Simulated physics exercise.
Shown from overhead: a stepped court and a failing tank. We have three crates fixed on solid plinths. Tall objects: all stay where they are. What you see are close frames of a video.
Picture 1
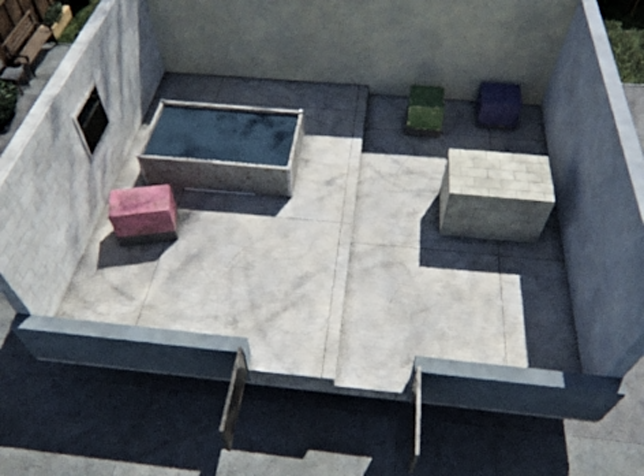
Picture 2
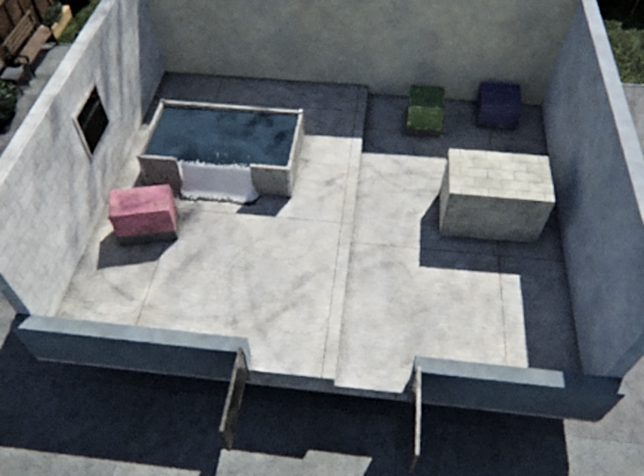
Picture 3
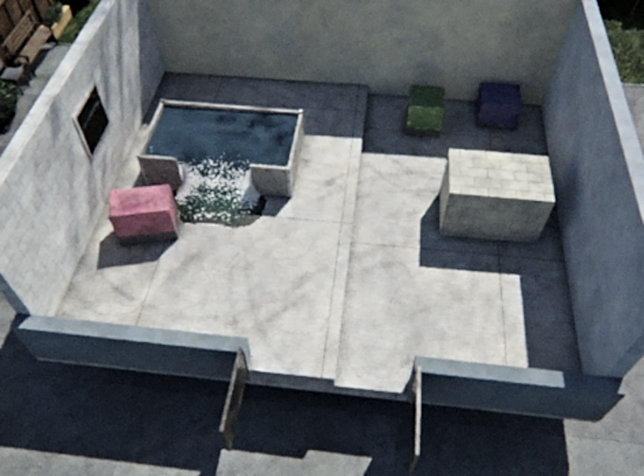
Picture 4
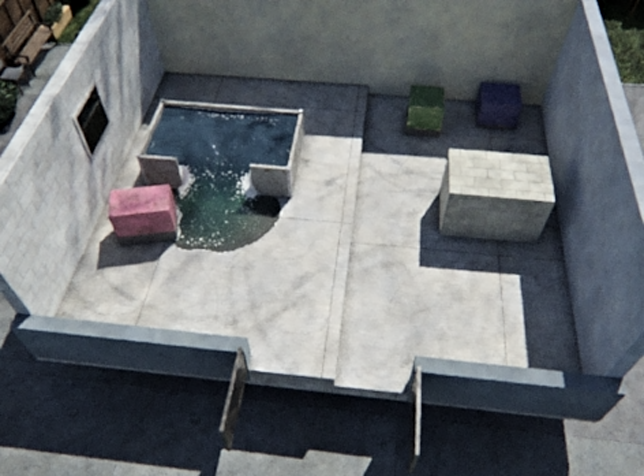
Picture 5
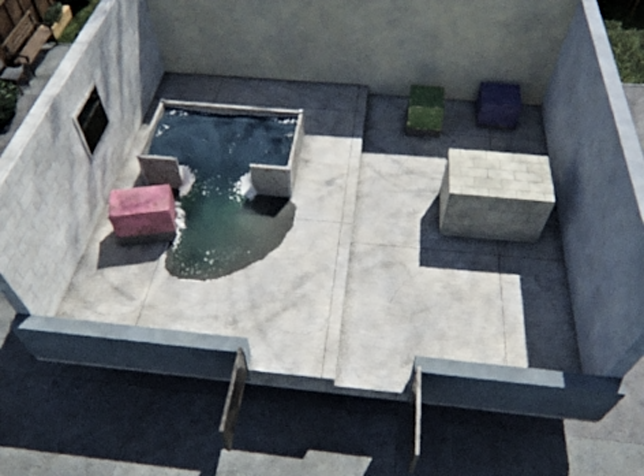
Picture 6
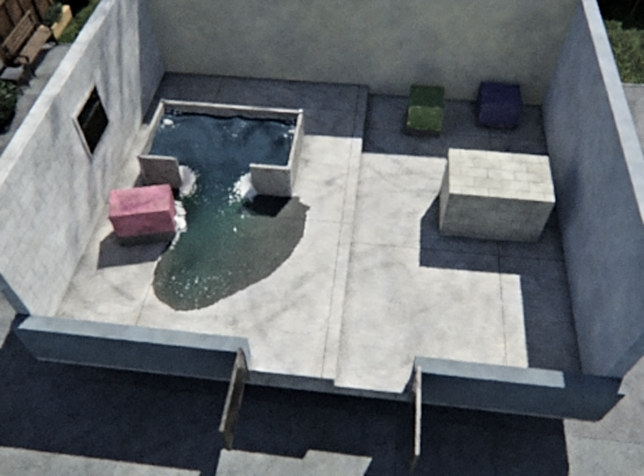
Water pours through a gap in the tank's front and spreads across the pale court floor.
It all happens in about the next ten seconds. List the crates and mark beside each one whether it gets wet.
Green crate - stays dry; blue crate - stays dry; pink crate - gets wet.
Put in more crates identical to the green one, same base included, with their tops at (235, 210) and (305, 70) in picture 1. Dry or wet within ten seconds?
So, the first one gets caught, and the next one stays clear of it.
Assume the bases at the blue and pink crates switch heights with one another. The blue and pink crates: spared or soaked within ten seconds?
Blue stays out of it; pink gets flooded.
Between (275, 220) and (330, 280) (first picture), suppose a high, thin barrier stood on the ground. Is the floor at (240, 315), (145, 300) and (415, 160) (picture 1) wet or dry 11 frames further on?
As listed: Under water, covered, not flooded.
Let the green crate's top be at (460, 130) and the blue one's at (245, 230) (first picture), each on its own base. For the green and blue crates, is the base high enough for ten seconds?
The green crate stays untouched, the blue crate is flooded.
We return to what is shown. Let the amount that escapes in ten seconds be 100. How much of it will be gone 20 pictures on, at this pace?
Estimate: 40 %.
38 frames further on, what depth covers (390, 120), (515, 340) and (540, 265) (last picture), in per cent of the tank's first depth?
At the three places, in the order asked: Around 0, 4 and 2 per cent.
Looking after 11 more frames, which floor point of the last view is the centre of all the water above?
(212, 216).
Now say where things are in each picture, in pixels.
In the first picture, still water in the tank at (223, 136).
In the second picture, water pours out at (218, 181) and has run to (255, 200).
In the third picture, water pours out at (218, 182) and has run to (255, 216).
In the fourth picture, the front is at (225, 249), out from the gap at (218, 182).
In the fifth picture, water pours out at (218, 182) and has run to (179, 274).
In the sixth picture, the front is at (176, 305), out from the gap at (218, 181).
A moment on, water covers 20 % of the floor; the green crate not reached, the blue crate not reached, the pink crate water round its plinth.
Next, water covers 30 % of the floor; the green crate not reached, the blue crate not reached, the pink crate water round its plinth.
Then, water covers 35 % of the floor; the green crate not reached, the blue crate not reached, the pink crate water round its plinth.
Later, water covers 50 % of the floor; the green crate not reached, the blue crate not reached, the pink crate water round its plinth.
In the end, water covers 70 % of the floor; the green crate stayed above the water, the blue crate stayed above the water, the pink crate was topped.
